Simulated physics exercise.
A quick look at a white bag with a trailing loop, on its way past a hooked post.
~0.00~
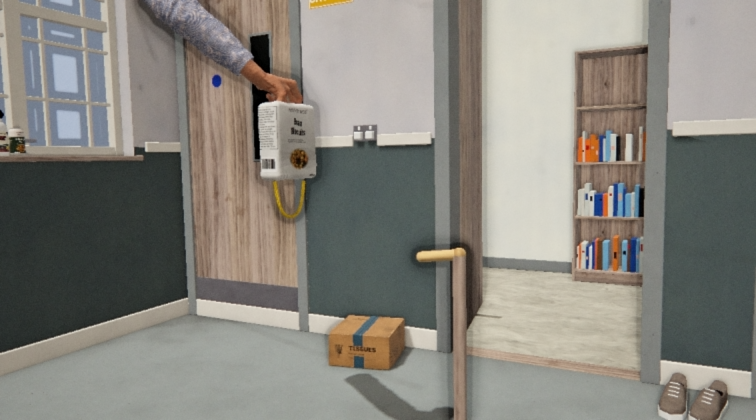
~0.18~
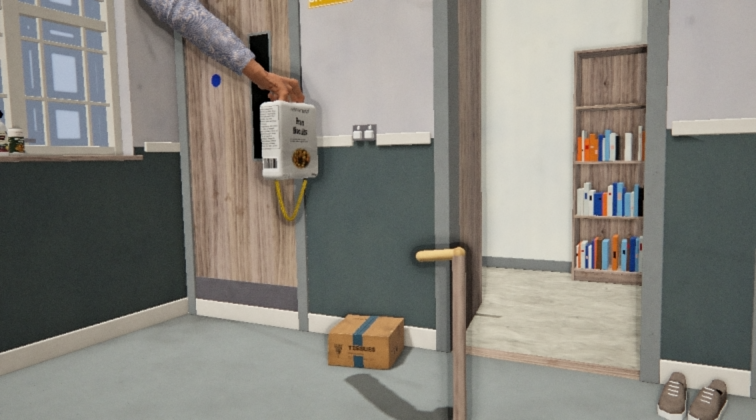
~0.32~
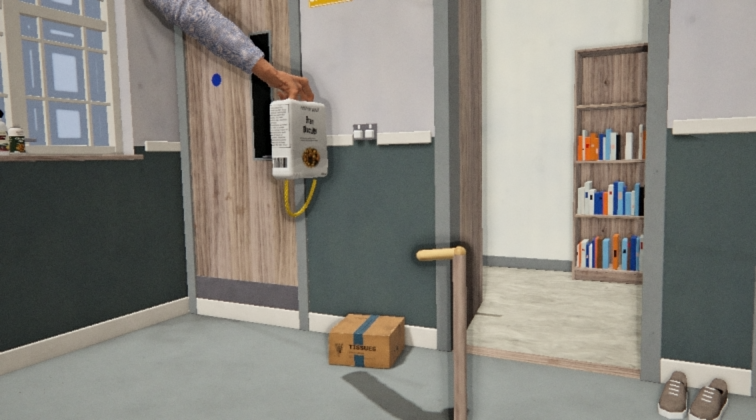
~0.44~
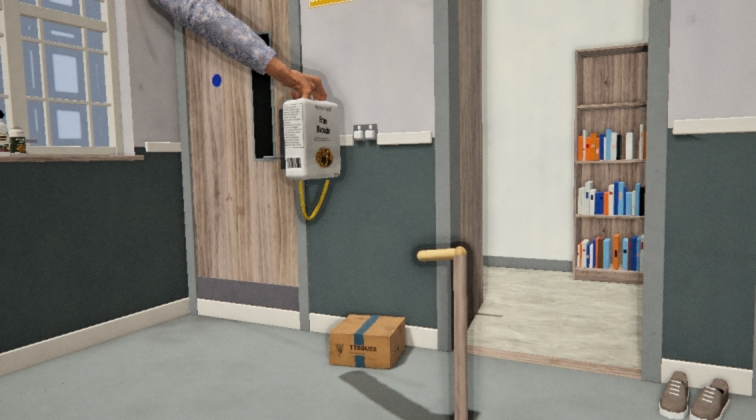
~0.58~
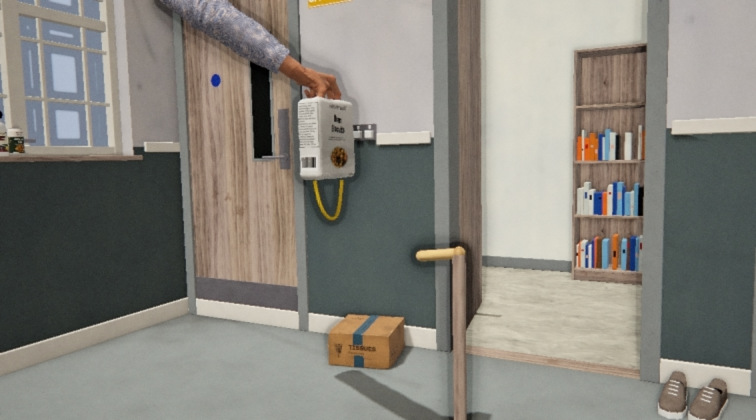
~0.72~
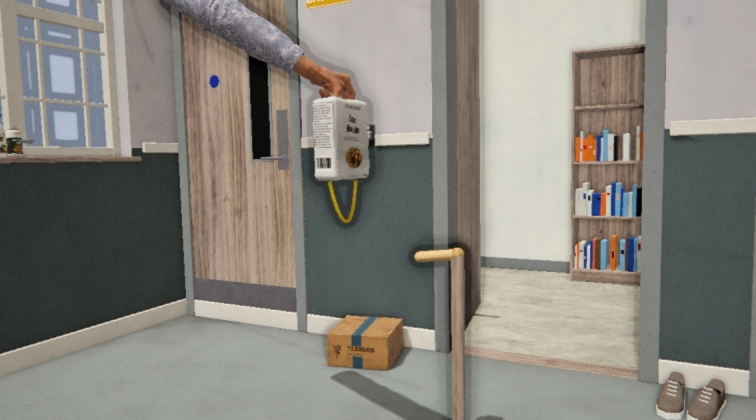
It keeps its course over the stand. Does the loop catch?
As it turns out, the white bag passes clear.
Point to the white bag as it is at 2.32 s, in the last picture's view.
At about (567, 131).
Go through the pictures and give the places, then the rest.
In the first picture, white bag (288, 142); hook tip (422, 257).
In the second picture, white bag (290, 141); bottom of the loop (291, 219).
In the third picture, white bag (300, 140).
In the fourth picture, white bag (313, 140); bottom of the loop (310, 218).
In the fifth picture, white bag (328, 140).
In the sixth picture, white bag (342, 140); bottom of the loop (347, 221); hook tip (420, 257); hook points towards it, loop hangs above the hook.
By 1.56 s, bag over the post near (449, 135).
By 2.32 s, bag past the post near (566, 131).
When it is over, bag past the post near (613, 129). The white bag goes by freely.
